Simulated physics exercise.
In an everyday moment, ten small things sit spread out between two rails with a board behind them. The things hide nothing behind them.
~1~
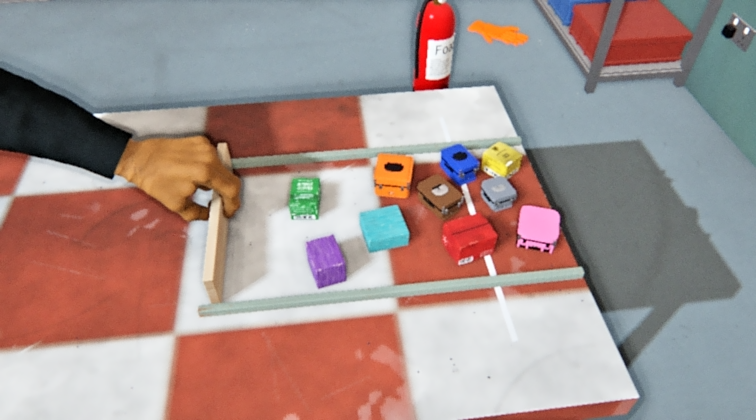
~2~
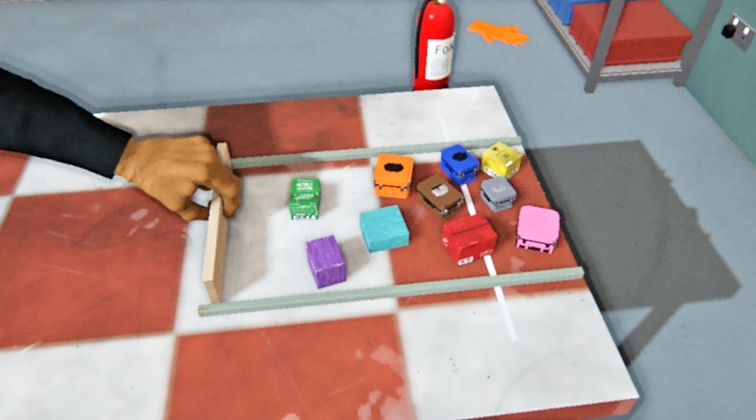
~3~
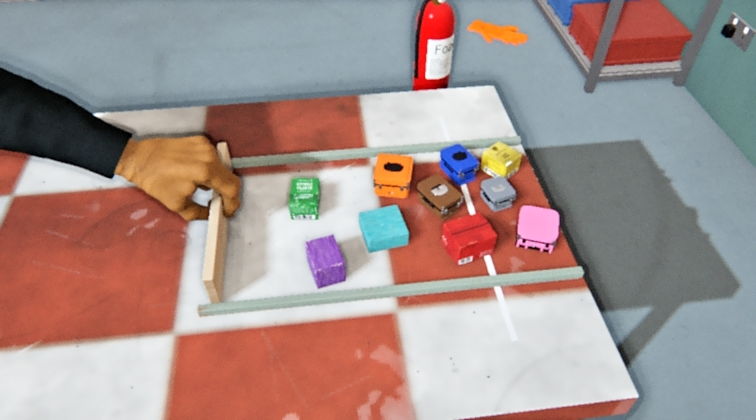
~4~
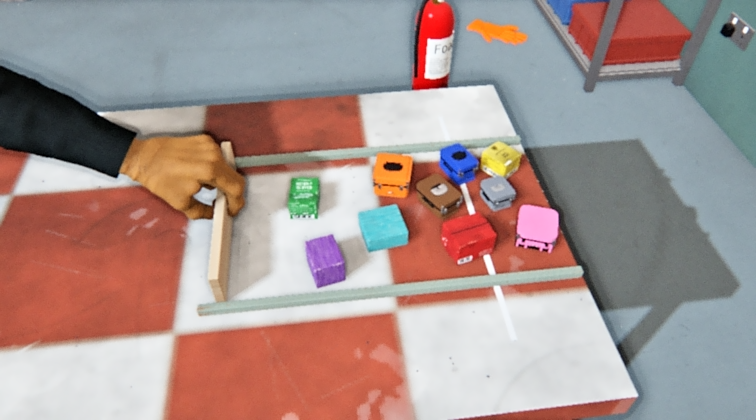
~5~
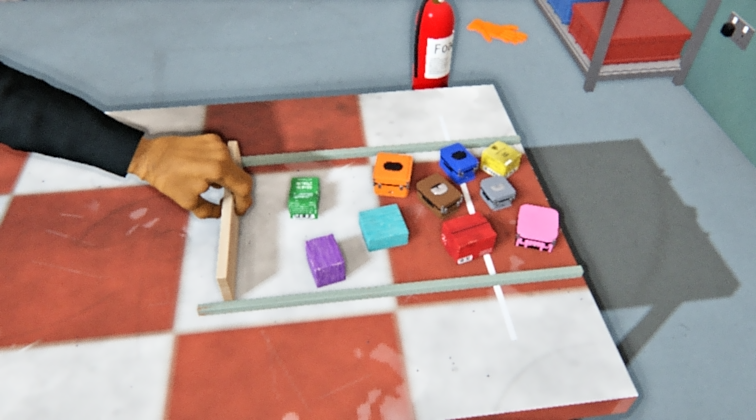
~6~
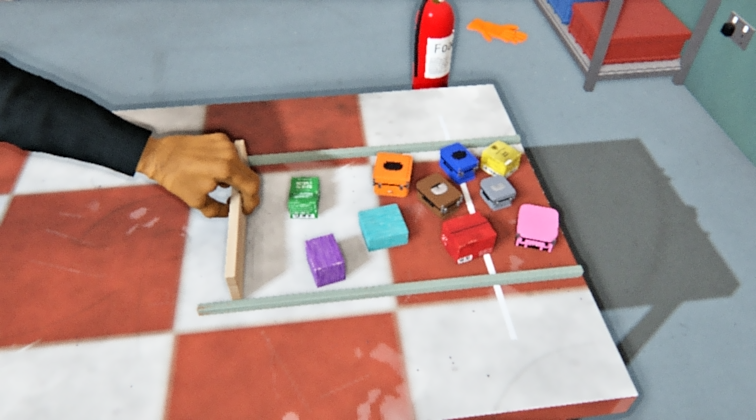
A wooden board held upright by a gloved or brown hand at the left stays still at first, then slides slowly a short way right between two pale rails. The ten small colourful boxes and cases spread out in front of it stay where they are, and the board remains clear of them.
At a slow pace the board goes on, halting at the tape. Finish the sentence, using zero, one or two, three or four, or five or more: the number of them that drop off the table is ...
The number that drop off the table is one or two.
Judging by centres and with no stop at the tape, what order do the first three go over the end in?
Order: Yellow box, then pink case, then grey case.
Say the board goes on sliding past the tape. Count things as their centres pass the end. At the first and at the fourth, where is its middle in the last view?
In pixels, around (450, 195) followed by around (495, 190).
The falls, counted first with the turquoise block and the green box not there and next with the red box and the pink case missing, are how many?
The first count is 1 and the second is 1.
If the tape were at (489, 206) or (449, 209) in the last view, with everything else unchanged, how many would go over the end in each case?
The first gives 3 and the second gives 0.
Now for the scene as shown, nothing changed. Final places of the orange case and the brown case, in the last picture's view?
Roughly (489, 159) for the first and roughly (518, 190) for the second.
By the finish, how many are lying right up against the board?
The figure is 3.
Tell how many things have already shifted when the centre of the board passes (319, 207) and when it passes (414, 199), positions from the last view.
By then 2, and later 8.
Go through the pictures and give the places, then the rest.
Pink case (537, 229); yellow box (501, 162); grey case (497, 195); board (220, 217); tape (471, 209), in the first picture.
Yellow box (501, 162); red box (469, 239), in the second picture.
Grey case (497, 195); brown case (439, 198), in the third picture.
Pink case (536, 229); green box (305, 198), in the fourth picture.
Yellow box (500, 161); blue case (458, 164), in the fifth picture.
Pink case (536, 228); yellow box (500, 160); grey case (496, 194); board (239, 214); tape (471, 207), in the sixth picture.
A little later, none off yet; pink case at rest near (536, 228); yellow box at rest near (500, 160); grey case at rest near (496, 194).
When it is over, the number that fall off is one or two; down, yellow box and pink case.
